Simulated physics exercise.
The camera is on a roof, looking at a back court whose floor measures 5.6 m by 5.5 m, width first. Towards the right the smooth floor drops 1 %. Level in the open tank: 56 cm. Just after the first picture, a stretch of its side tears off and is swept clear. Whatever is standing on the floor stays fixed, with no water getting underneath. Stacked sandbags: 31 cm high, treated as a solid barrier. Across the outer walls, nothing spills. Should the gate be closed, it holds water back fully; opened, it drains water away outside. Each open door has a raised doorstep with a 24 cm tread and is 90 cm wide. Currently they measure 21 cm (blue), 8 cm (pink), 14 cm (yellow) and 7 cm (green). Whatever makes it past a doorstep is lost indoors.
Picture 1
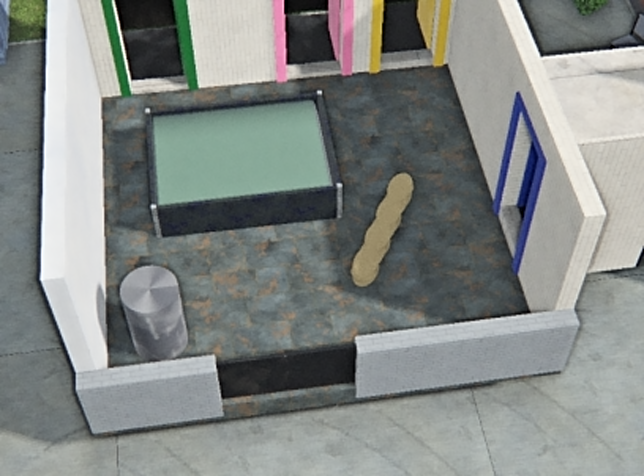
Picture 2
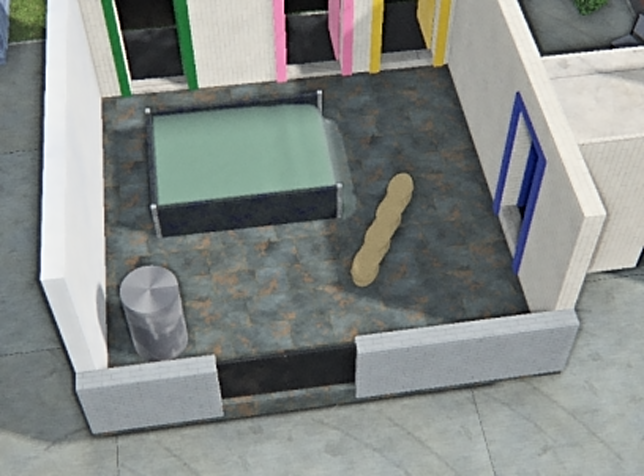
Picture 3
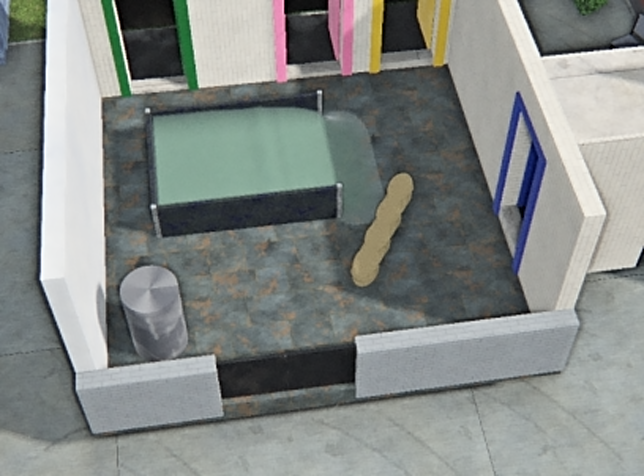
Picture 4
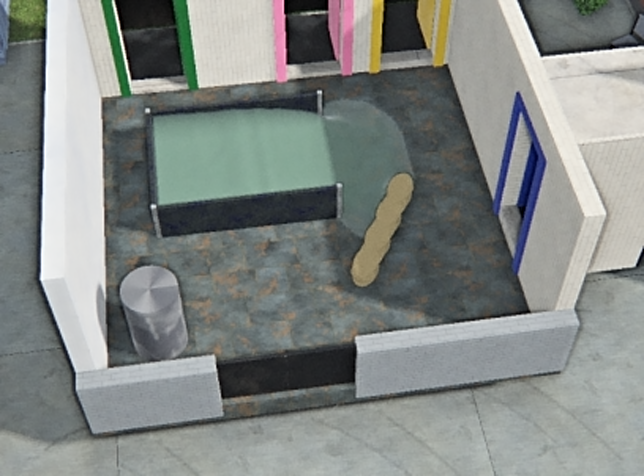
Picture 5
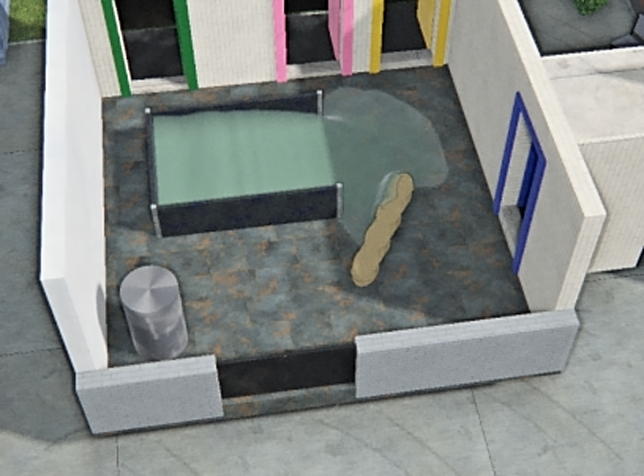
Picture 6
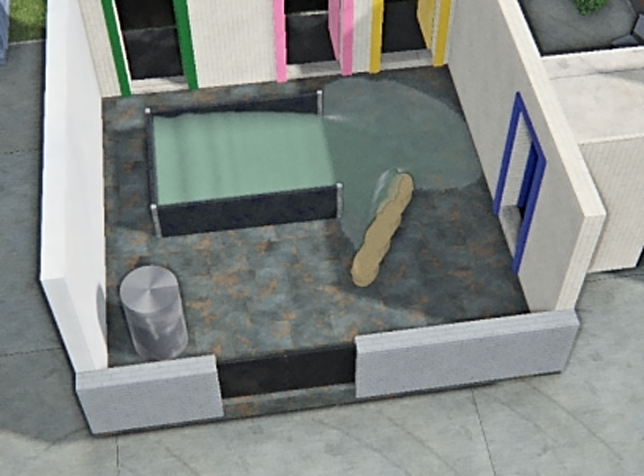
In this clip, the right side of an open tank of greenish water gives way in a walled court, and water pours out, spreading rightward across the dark floor in a widening sheet, past the upper end of the sandbags.
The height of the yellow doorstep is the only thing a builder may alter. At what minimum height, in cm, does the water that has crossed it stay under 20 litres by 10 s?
From about 32 cm.
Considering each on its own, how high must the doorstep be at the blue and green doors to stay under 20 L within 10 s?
Roughly 5.0 cm for the blue door and roughly 8.0 cm for the green door.
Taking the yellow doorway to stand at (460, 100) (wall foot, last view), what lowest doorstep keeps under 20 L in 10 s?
It needs roughly 32 cm.
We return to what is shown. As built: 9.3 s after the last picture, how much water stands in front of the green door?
Depth: Near 7.0 cm.
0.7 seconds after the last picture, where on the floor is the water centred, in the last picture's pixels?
(307, 167), roughly.
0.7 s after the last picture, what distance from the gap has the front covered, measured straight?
The front is some 3.0 m out.
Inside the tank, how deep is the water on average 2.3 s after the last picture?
It averages roughly 15 centimetres.
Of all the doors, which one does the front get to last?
The answer is the green door.
Then, 0.7 s after the last picture water covers 30 % of the floor, deepest (40 cm) near (458, 131); 8 cm at the yellow door, 0 litres in over its 14 cm doorstep.
Then, 2.3 s after the last picture water covers 65 % of the floor, deepest (38 cm) near (449, 67); 32 cm at the yellow door, 111 litres in over its 14 cm doorstep.
Then, 9.3 s after the last picture water covers 95 % of the floor, deepest (16 cm) near (281, 380); 7 cm at the yellow door, 244 litres in over its 14 cm doorstep.
At the yellow door as built, the water peaked near 32 cm, 1.7 s after the last picture.
With a doorstep of 27 cm, 48 litres would have come in within the 10 s; with 36.5 cm, 7 litres. So under 20 litres takes about 32 cm.
